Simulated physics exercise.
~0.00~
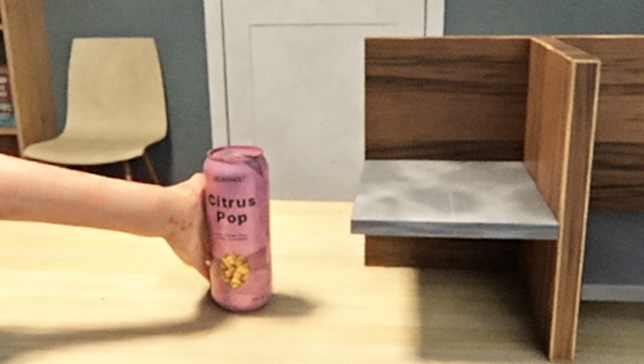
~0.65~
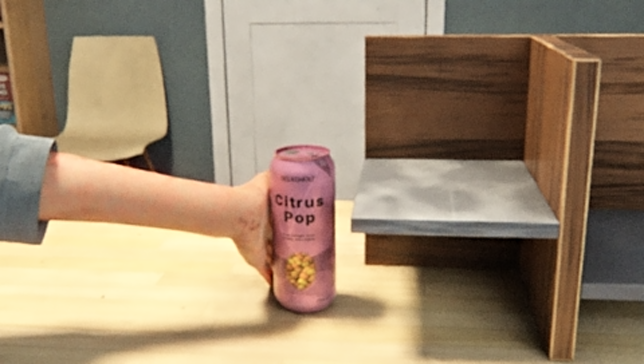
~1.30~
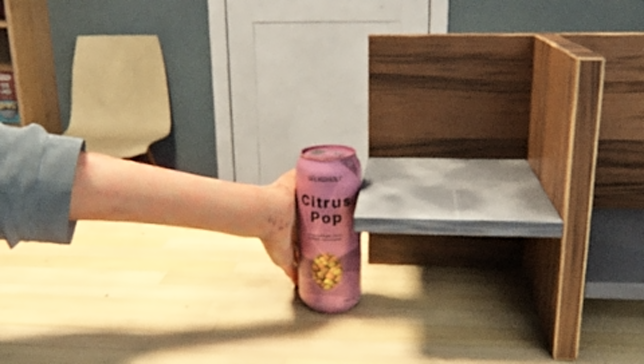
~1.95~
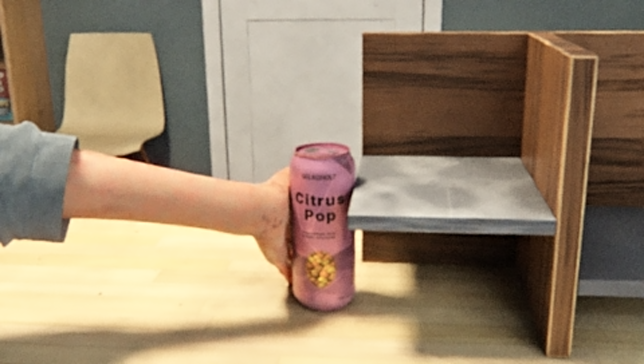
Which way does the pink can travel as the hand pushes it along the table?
The pink can moves to the right, towards the grey shelf.
